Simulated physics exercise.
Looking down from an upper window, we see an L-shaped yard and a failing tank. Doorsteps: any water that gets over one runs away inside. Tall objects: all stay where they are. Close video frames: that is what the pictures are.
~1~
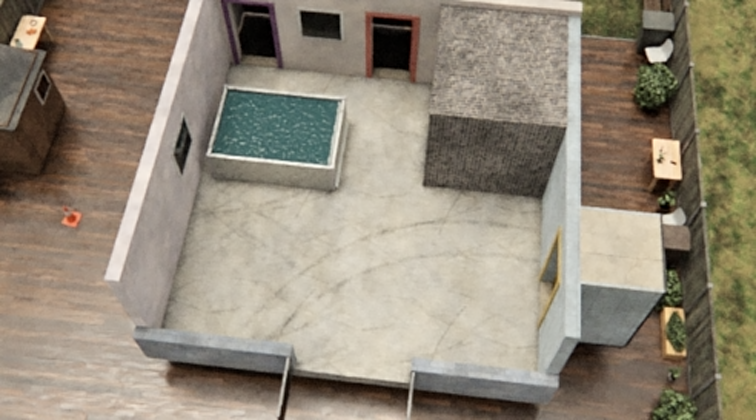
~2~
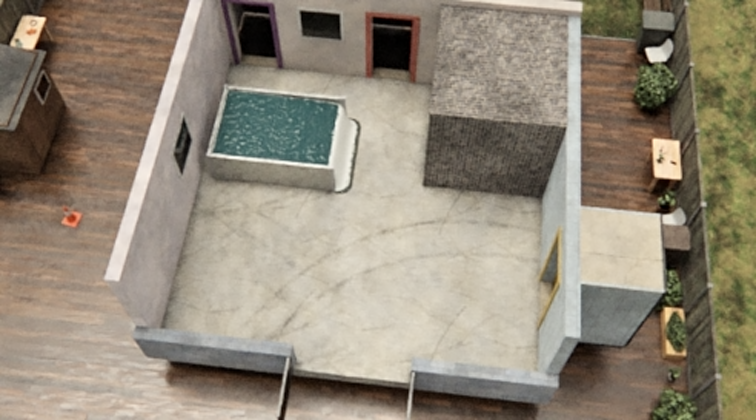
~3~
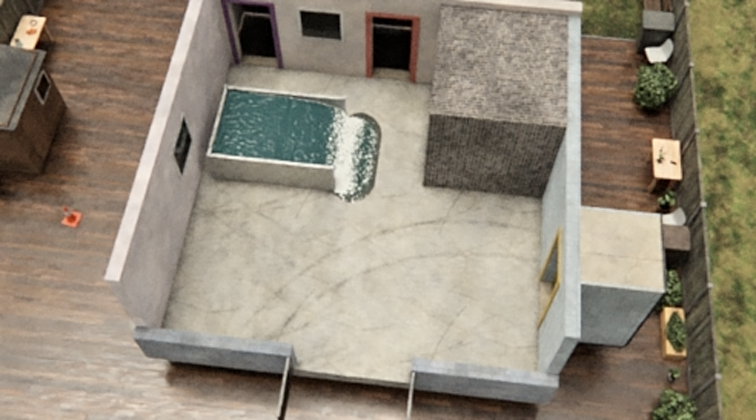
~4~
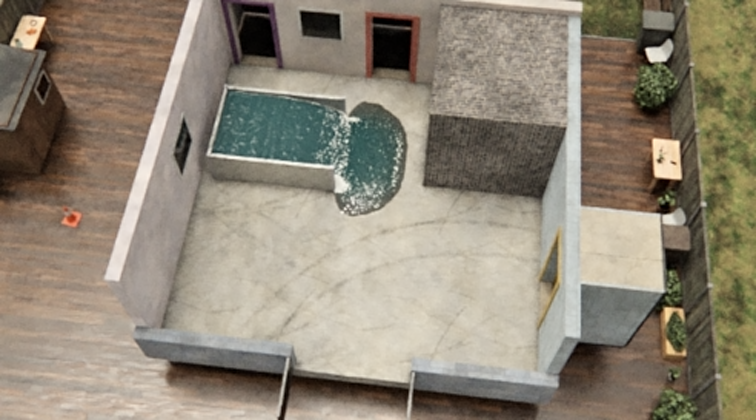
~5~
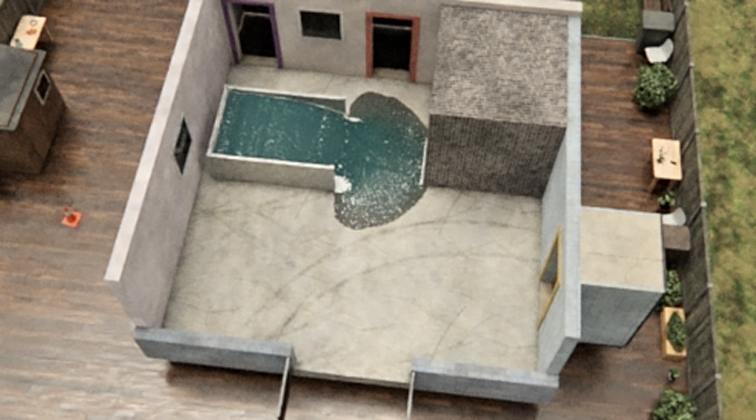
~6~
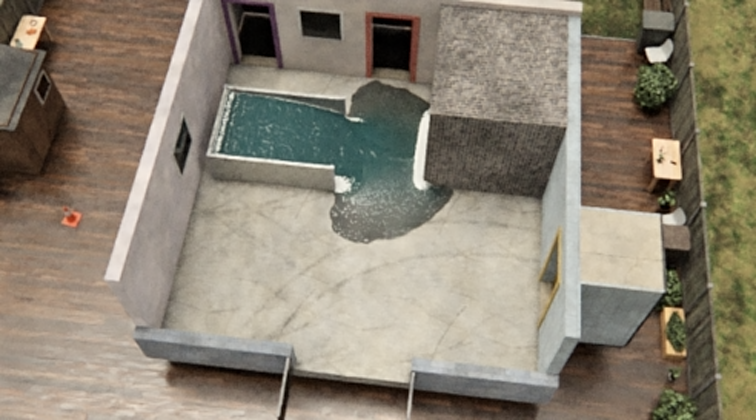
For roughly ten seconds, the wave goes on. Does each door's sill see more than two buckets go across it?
The sill of the purple door does. The sill of the red door does. The sill of the yellow door does.
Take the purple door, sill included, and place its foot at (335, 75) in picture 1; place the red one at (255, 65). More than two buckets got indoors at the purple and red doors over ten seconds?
So the purple door goes beyond the limit; as for the red door, it goes beyond the limit.
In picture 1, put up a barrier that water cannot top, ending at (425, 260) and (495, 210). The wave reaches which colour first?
I'd name the red one.
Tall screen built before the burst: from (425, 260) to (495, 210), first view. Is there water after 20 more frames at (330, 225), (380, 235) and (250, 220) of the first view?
Untouched, soaked, untouched.
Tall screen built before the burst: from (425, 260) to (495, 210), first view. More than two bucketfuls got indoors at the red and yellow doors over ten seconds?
Red: Tops the limit. Yellow: Stays within the limit.
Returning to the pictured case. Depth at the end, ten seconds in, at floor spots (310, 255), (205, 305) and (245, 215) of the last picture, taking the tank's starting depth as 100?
First spot roughly 4 %, second 6 %, third 0 %.
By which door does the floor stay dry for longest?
It's the purple-painted one.
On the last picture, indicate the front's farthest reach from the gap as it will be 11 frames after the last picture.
Somewhere about (534, 340).
A moment on, water covers 25 % of the floor; the purple door not reached, the red door wet at the sill, nothing in, the yellow door not reached.
Next, water covers 40 % of the floor; the purple door not reached, the red door over two buckets in, the yellow door under two buckets in.
Then, water covers 60 % of the floor; the purple door wet at the sill, nothing in, the red door far over two buckets in, the yellow door over two buckets in.
Later, water covers 80 % of the floor; the purple door over two buckets in, the red door far over two buckets in, the yellow door far over two buckets in.
In the end, water covers 85 % of the floor; the purple door far over two buckets in, the red door far over two buckets in, the yellow door far over two buckets in.
